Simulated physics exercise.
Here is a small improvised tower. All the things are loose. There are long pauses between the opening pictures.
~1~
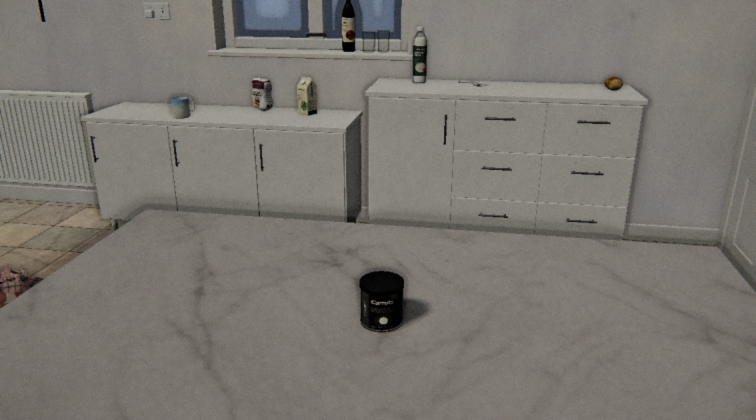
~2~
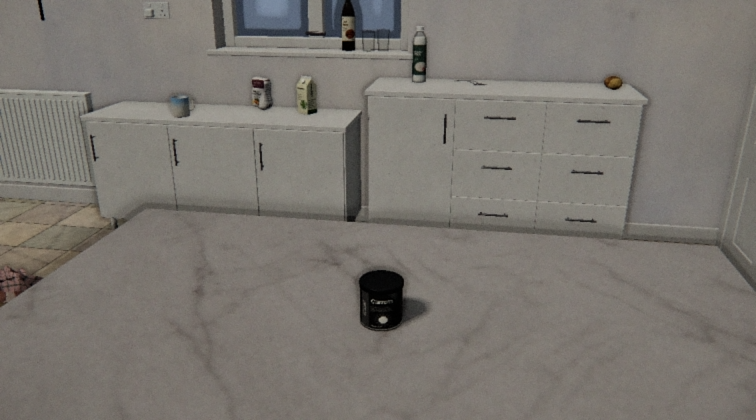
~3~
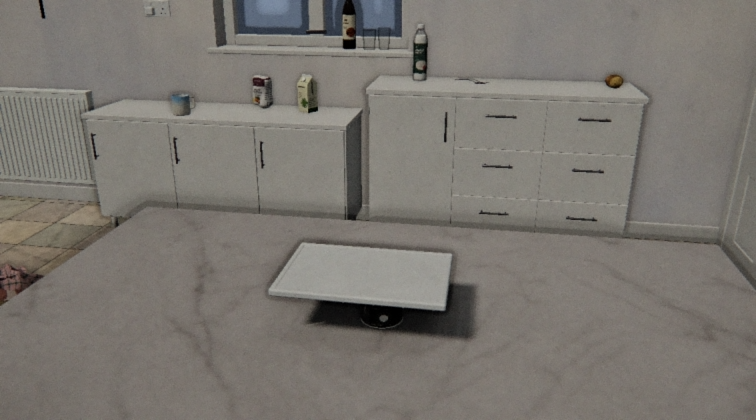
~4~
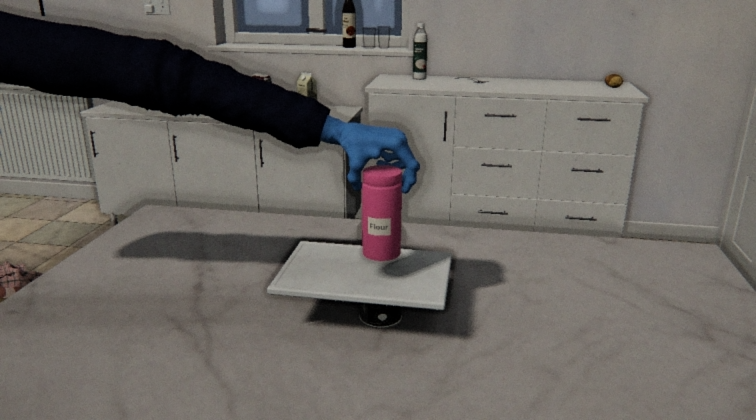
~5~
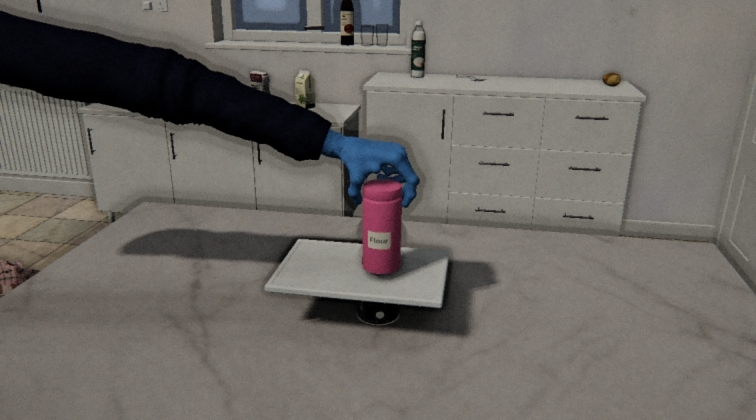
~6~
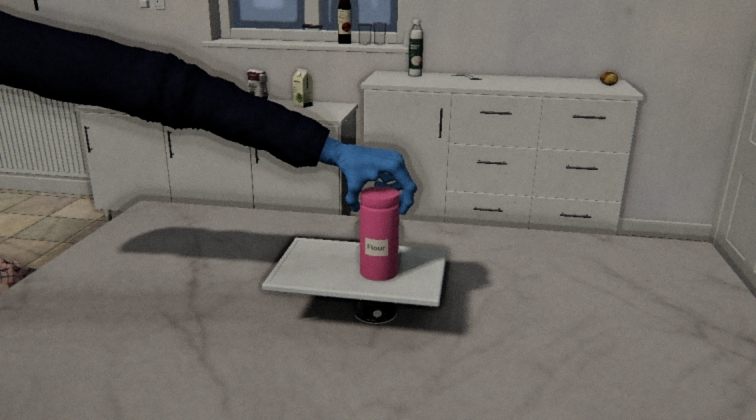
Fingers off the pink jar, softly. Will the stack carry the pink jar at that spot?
As it turns out, it holds.
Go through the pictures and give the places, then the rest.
In the first picture, the last thing is not in view yet; black tin (382, 301).
In the second picture, the last thing is not in view yet; black tin (381, 301).
In the third picture, the last thing is not in view yet.
In the fourth picture, on its way; pink jar (382, 213).
In the fifth picture, on its way; pink jar (382, 226).
In the sixth picture, in place under the hand; pink jar (379, 233).
Then, 0.50 s after the last picture, nothing has stirred.
Then, 1.30 s after the last picture, pink jar resting near (379, 234).
At rest, all 3 in place. Seen from the same camera at the end, pink jar near (380, 234). The stack stays up.
